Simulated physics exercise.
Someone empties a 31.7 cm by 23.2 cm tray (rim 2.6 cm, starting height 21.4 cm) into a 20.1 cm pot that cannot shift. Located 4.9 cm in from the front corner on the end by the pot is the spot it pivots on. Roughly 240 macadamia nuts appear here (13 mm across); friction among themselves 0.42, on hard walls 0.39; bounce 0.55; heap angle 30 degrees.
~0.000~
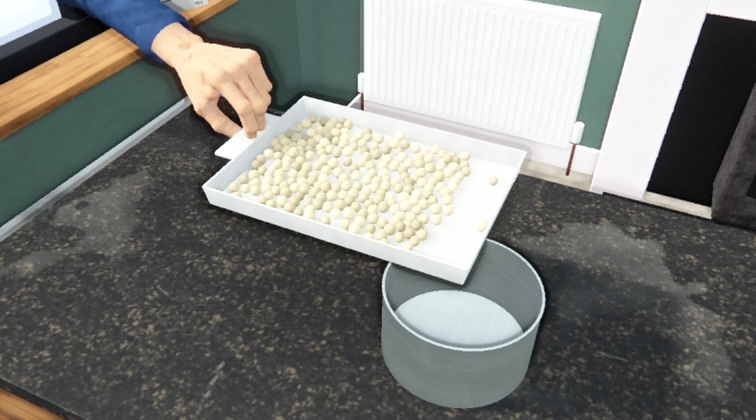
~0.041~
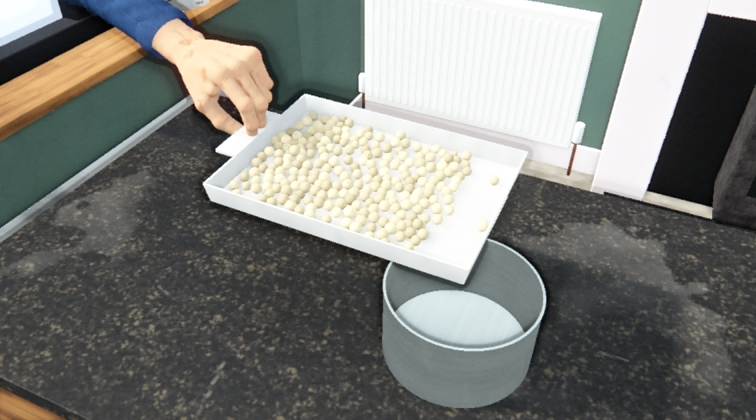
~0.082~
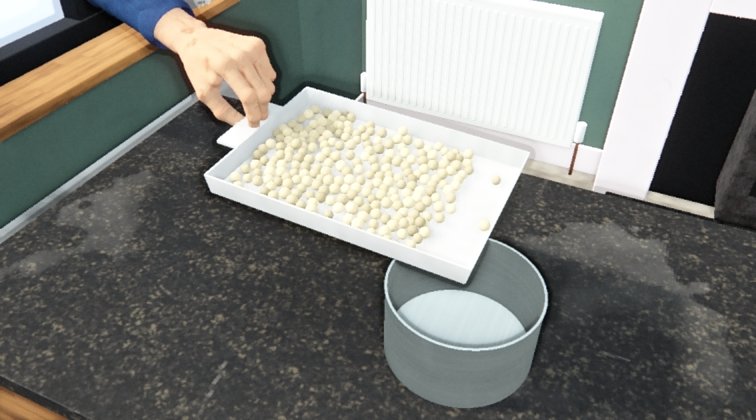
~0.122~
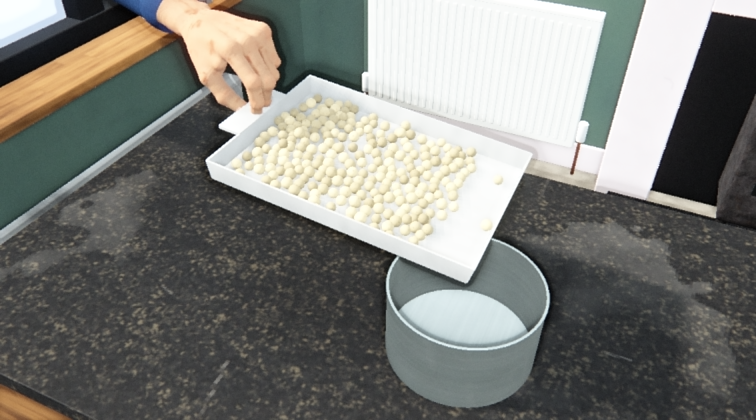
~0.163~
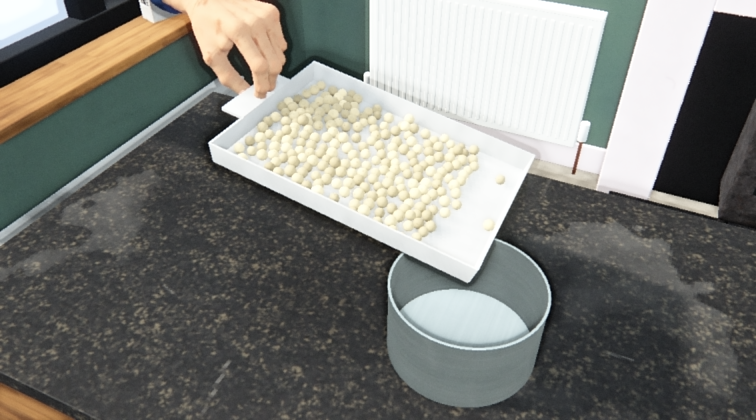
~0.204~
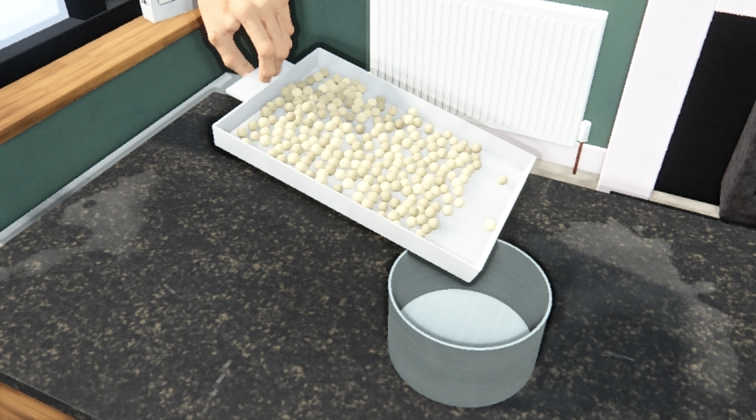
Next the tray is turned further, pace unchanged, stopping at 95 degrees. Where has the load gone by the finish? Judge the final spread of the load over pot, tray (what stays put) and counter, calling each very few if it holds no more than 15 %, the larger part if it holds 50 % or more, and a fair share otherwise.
Final spread - pot: A fair share, left on the tray: Very few, counter: The larger part.
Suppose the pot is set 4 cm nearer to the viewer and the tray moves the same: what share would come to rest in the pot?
In that case about 20 percent would end up there.
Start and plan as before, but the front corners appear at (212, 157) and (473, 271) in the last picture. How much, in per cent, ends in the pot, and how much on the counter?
Pot 0, counter 100.
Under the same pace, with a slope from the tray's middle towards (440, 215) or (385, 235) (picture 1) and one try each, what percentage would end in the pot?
Near 15 and 5 per cent, in that order.
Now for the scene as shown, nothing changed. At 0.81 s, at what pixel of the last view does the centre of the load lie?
Somewhere about (509, 199) in the last view.
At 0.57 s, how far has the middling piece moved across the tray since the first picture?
Displacement on the tray: About 11 cm.
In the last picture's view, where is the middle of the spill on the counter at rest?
The spill's middle ends up near (608, 331).
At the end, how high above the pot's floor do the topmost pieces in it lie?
Some 1.5 cm up.
After 0.57 s, tilt 54 degrees; the tray holds 100 %, the pot 0 %.
Then, at 0.81 s, tilt 80 degrees; the tray holds 75 %, the pot 0 %.
After 1.16 s, tilt 95 degrees; the tray holds 20 %, the pot 15 %.
By 2.4 s all is still; pot 30 %, tray 0 %, counter 70 %.
